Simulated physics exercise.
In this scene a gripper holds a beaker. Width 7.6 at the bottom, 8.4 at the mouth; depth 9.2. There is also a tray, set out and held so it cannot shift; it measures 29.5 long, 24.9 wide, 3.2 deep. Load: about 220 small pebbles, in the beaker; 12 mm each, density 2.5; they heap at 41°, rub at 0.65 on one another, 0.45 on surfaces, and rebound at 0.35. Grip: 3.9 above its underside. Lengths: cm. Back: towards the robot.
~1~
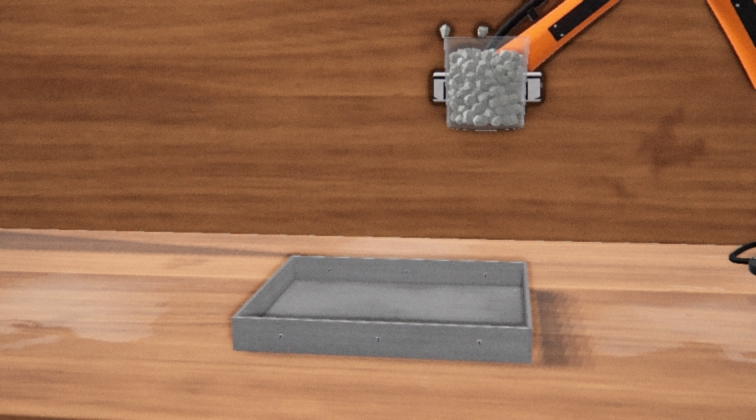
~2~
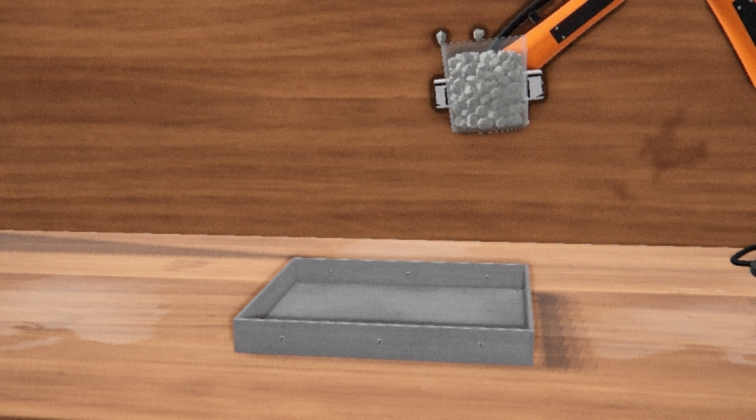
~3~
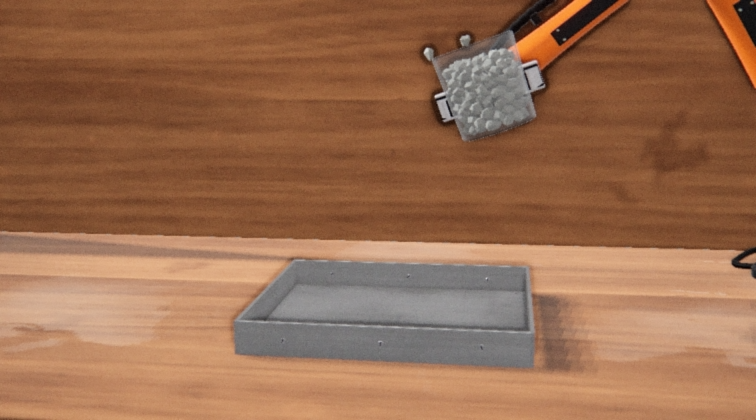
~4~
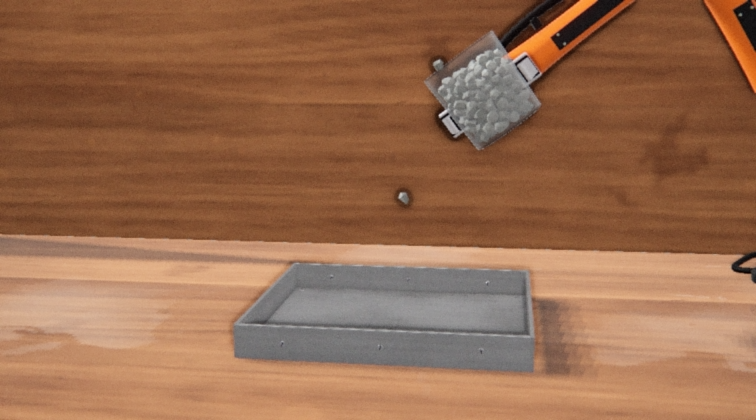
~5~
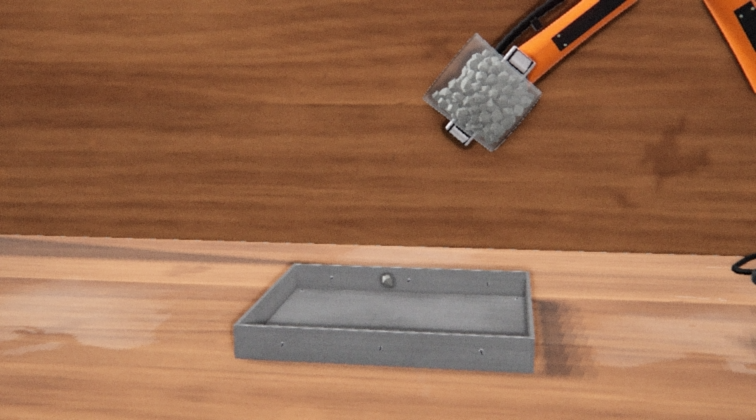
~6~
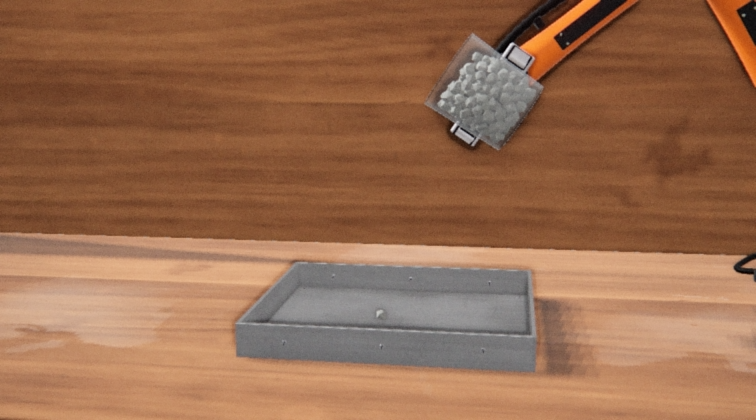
A wood-grained surface with a paler wooden strip below is seen from a fixed, slightly raised viewpoint. An orange and black robot arm at the upper right grips a clear, squarish beaker full of small grey pebbles, above an empty shallow grey tray on the strip. The gripper tilts the beaker steadily to one side, lowering it very slightly, and one pebble drops into the tray while the rest stay inside.
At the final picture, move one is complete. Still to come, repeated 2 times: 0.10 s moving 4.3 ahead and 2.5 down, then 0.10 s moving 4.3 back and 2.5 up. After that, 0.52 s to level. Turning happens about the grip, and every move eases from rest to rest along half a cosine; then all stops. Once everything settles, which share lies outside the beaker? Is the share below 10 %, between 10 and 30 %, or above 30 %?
It is between 10 and 30 %.
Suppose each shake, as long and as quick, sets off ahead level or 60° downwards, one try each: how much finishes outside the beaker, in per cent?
Try one gives about 35 in a hundred, try two about 10 in a hundred.
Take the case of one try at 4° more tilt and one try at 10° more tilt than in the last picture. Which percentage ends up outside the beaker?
20 and 25 %.
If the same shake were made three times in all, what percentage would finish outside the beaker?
Then roughly 25 percent.
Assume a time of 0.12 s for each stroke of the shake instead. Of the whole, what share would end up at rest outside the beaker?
Then about 10 per cent.
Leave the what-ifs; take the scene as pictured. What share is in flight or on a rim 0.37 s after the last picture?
Logged share: Close to 6 per cent.
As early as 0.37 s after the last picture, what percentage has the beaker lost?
So far around 15 % is out.
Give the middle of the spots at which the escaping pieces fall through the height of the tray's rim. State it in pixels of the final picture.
I'd put it somewhere near (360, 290).
Then, 0.37 s after the last picture, tilted 56° forward, highest piece 29 above the table; 184 in the beaker, 19 in the tray, 13 in flight or on a rim.
Then, 0.74 s after the last picture, tilted 16° forward, highest piece 30 above the table; 174 in the beaker, 38 in the tray, 2 on the table or floor, 2 in flight or on a rim.
Then, 1.12 s after the last picture, level, highest piece 31 above the table; 174 in the beaker, 38 in the tray, 4 on the table or floor.
Then, 2.17 s after the last picture, level, highest piece 31 above the table; 174 in the beaker, 38 in the tray, 4 on the table or floor.
Final count, 174 in the beaker, 38 in the tray, 4 on the table or floor. That is 19 % outside the beaker.
